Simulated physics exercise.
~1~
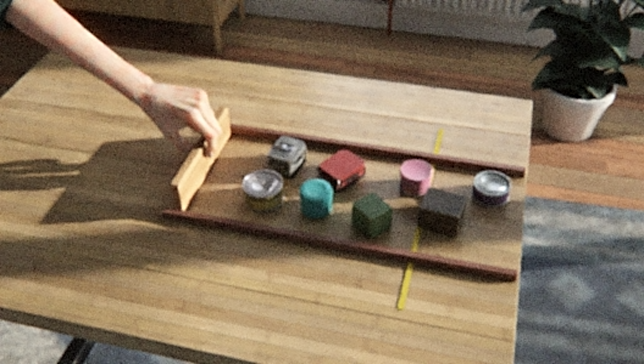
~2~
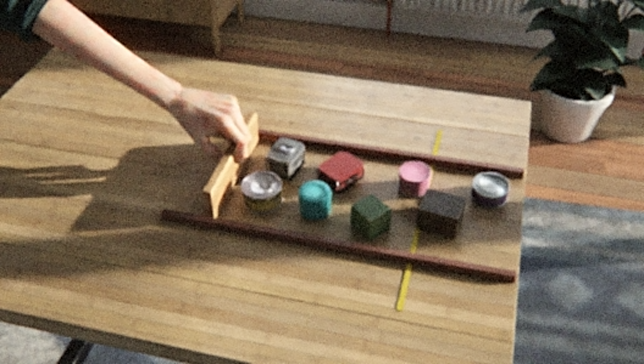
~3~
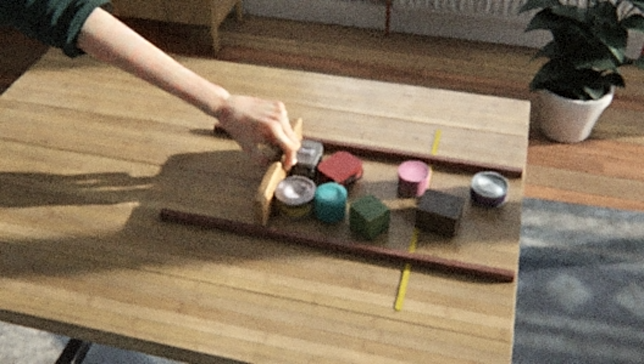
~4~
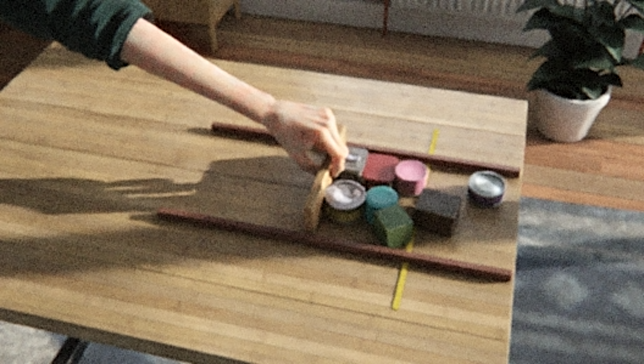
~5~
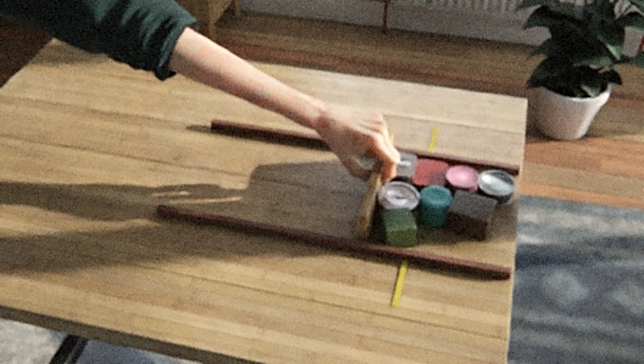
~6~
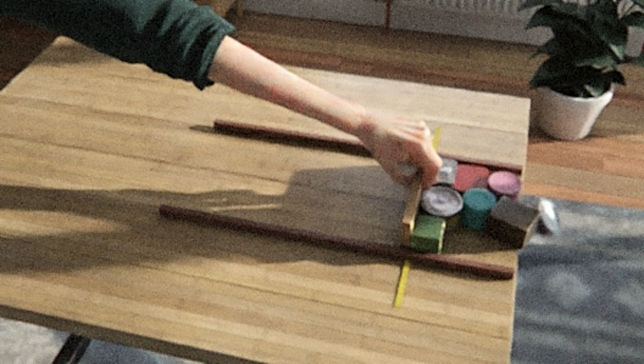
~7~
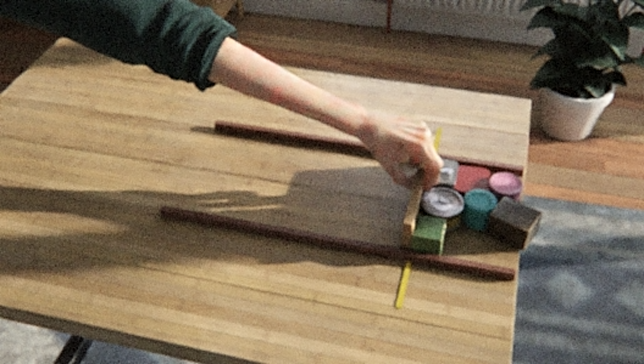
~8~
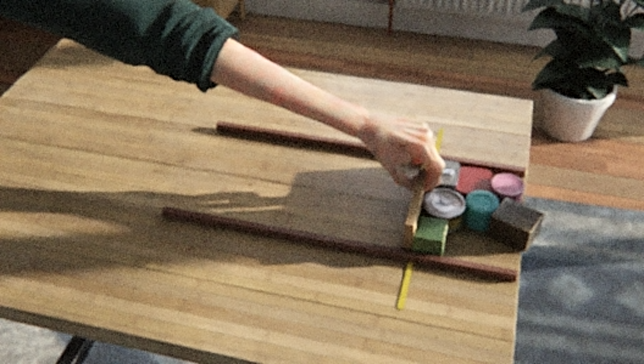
On a sunlit wooden table beside a potted plant, small tins and blocks lie scattered between two dark rails, with a strip of yellow tape near the right end. A hand reaching in from the upper left slides an upright wooden board to the right. The board meets the nearest tins and gathers them against the red, turquoise and green pieces. The packed group is driven past the tape, crowding toward the table's edge. The round purplish tin at the far right tips off and drops from view. The board stops at the tape, leaving the dark block jutting over the edge.
